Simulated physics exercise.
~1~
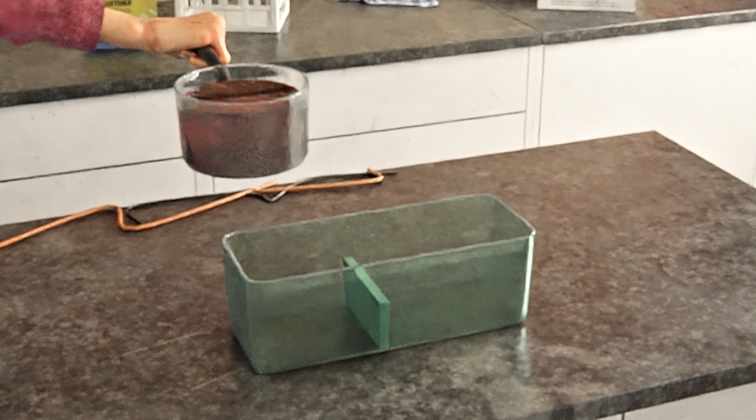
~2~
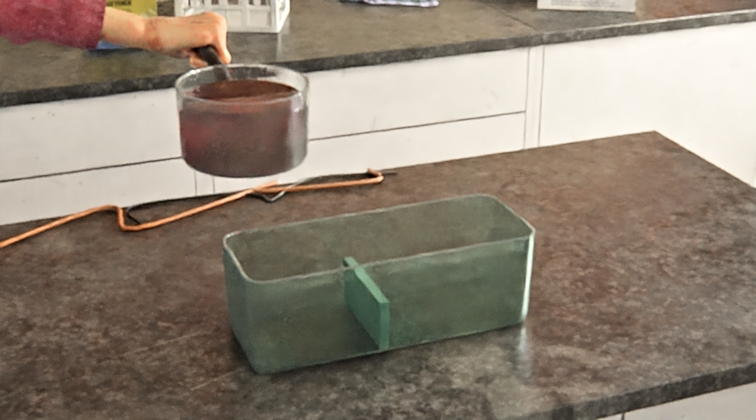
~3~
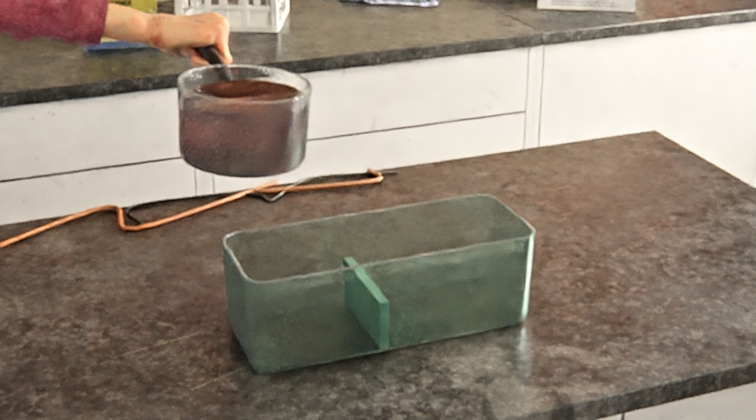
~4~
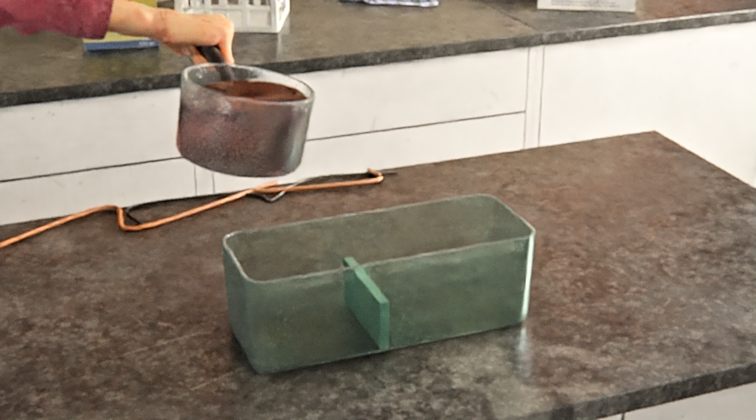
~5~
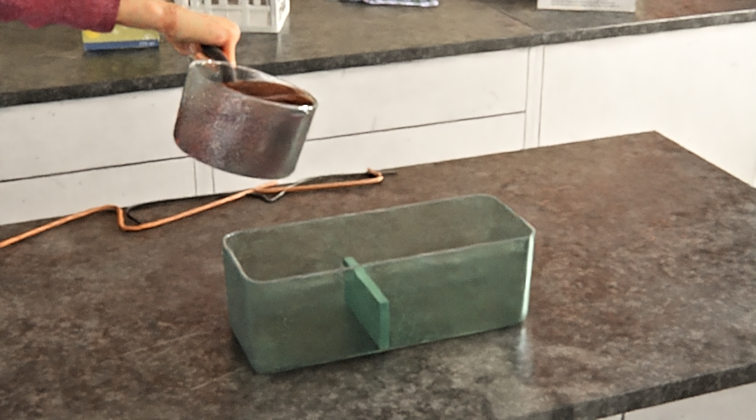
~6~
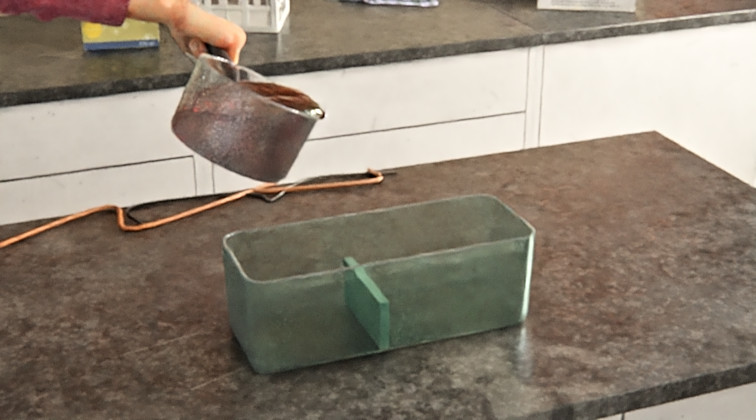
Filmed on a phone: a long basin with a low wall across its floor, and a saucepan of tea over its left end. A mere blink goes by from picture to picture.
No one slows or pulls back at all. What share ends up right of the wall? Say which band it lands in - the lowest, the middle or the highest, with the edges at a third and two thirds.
One third to two thirds.
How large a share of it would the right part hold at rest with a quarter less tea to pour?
Around 35 percent, more or less.
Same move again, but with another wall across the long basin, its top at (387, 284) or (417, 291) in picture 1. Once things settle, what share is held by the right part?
About 25 % and 20 %.
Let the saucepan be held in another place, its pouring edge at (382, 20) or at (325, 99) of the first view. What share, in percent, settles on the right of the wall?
It comes to about 95 %, followed by about 70 %.
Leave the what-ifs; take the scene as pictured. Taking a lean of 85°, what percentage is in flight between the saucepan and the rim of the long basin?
About 40 %.
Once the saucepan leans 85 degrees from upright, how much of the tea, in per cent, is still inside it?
Some 40 per cent has not yet come out.
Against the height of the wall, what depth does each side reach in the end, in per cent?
Once it settles, the left reaches around 40 and the right around 40.
A moment on, the saucepan is tipped on its side and 42 per cent is still to pour, 4 is left of the wall and 16 right of it.
Next, the saucepan is tipped right over and 9 per cent is still to pour, 28 is left of the wall and 53 right of it.
Then the saucepan is tipped right over and 1 per cent is still to pour, 42 is left of the wall and 53 right of it.
Later the saucepan is tipped right over and 0 per cent is still to pour, 45 is left of the wall and 53 right of it.
Finally, 45 per cent lies left of the wall, 54 right of it and 1 outside.
